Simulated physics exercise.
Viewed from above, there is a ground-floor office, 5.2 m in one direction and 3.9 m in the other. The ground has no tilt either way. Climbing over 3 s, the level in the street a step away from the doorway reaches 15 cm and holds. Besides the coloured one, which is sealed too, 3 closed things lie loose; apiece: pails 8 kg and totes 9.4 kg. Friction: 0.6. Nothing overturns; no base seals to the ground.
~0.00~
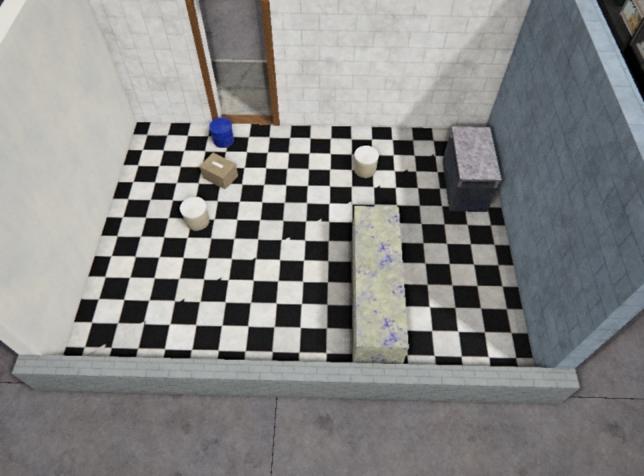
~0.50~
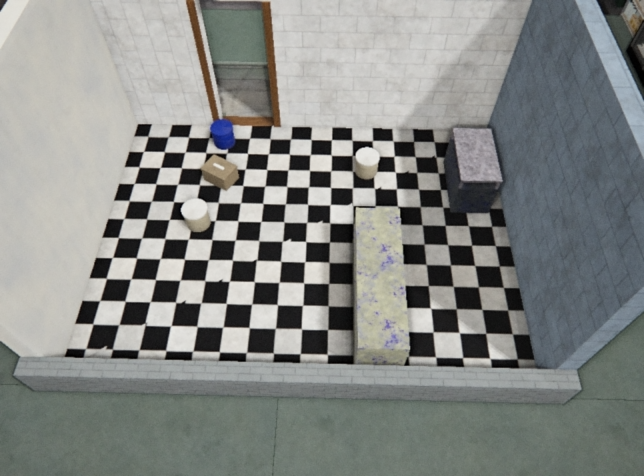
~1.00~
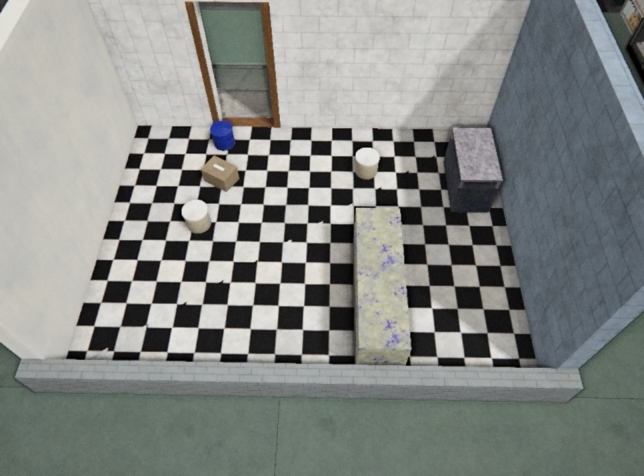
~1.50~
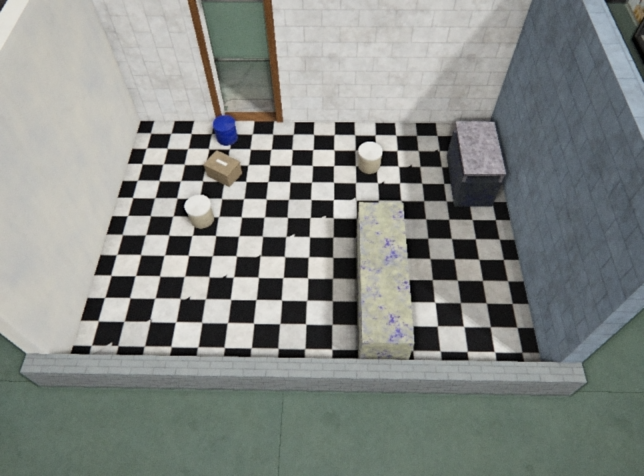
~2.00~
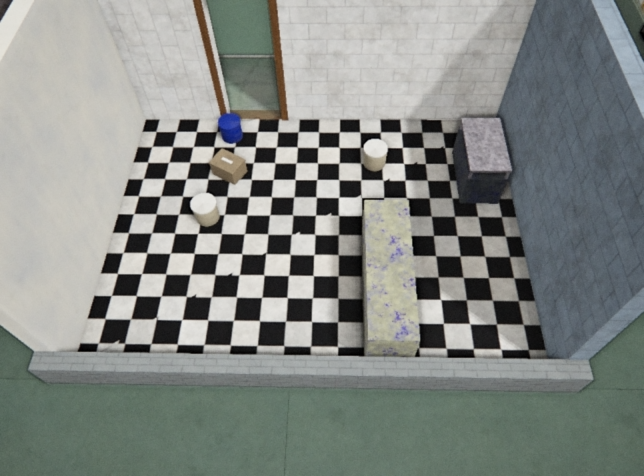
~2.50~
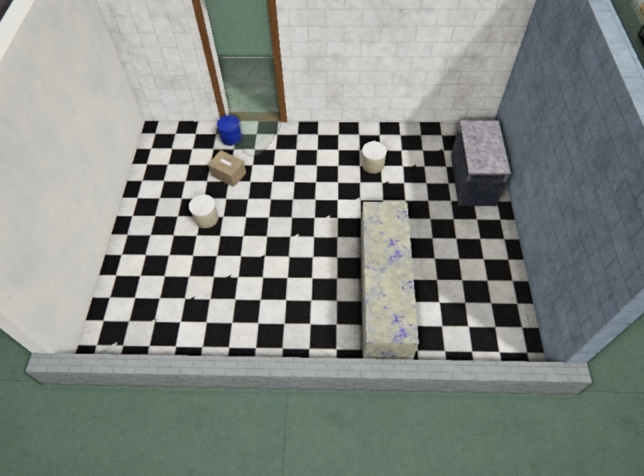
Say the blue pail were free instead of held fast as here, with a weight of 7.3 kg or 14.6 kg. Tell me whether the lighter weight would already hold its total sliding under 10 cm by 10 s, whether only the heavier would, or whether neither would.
Only the heavier would.
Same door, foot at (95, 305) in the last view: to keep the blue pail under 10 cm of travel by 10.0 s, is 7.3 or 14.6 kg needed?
The answer is that the lesser mass suffices.
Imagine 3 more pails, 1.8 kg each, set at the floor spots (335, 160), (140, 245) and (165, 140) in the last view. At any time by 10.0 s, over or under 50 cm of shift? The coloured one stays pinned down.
Order as asked: Stays within / stays within / goes beyond.
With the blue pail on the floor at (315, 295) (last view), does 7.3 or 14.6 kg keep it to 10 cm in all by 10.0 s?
Well, any option works.
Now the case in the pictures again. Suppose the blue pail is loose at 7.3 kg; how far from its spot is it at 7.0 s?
About 50 cm.
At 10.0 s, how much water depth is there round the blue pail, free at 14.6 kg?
Close to 6 cm deep.
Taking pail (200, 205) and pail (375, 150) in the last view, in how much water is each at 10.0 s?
Close to 2 and 2 centimetres.
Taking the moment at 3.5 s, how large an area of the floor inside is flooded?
Some 2.0 m2.
After 3.5 s the blue pail would be 5 cm from its start with 7.3 kg and 0 cm from its start with 14.6 kg; 5 cm of water round it then.
After 4.5 s the blue pail would be 30 cm from its start with 7.3 kg and 0 cm from its start with 14.6 kg; 6 cm of water round it then.
After 7.0 s the blue pail would be 46 cm from its start with 7.3 kg and 0 cm from its start with 14.6 kg; 6 cm of water round it then.
After 10.0 s the blue pail would be 47 cm from its start with 7.3 kg and 0 cm from its start with 14.6 kg; 6 cm of water round it then.
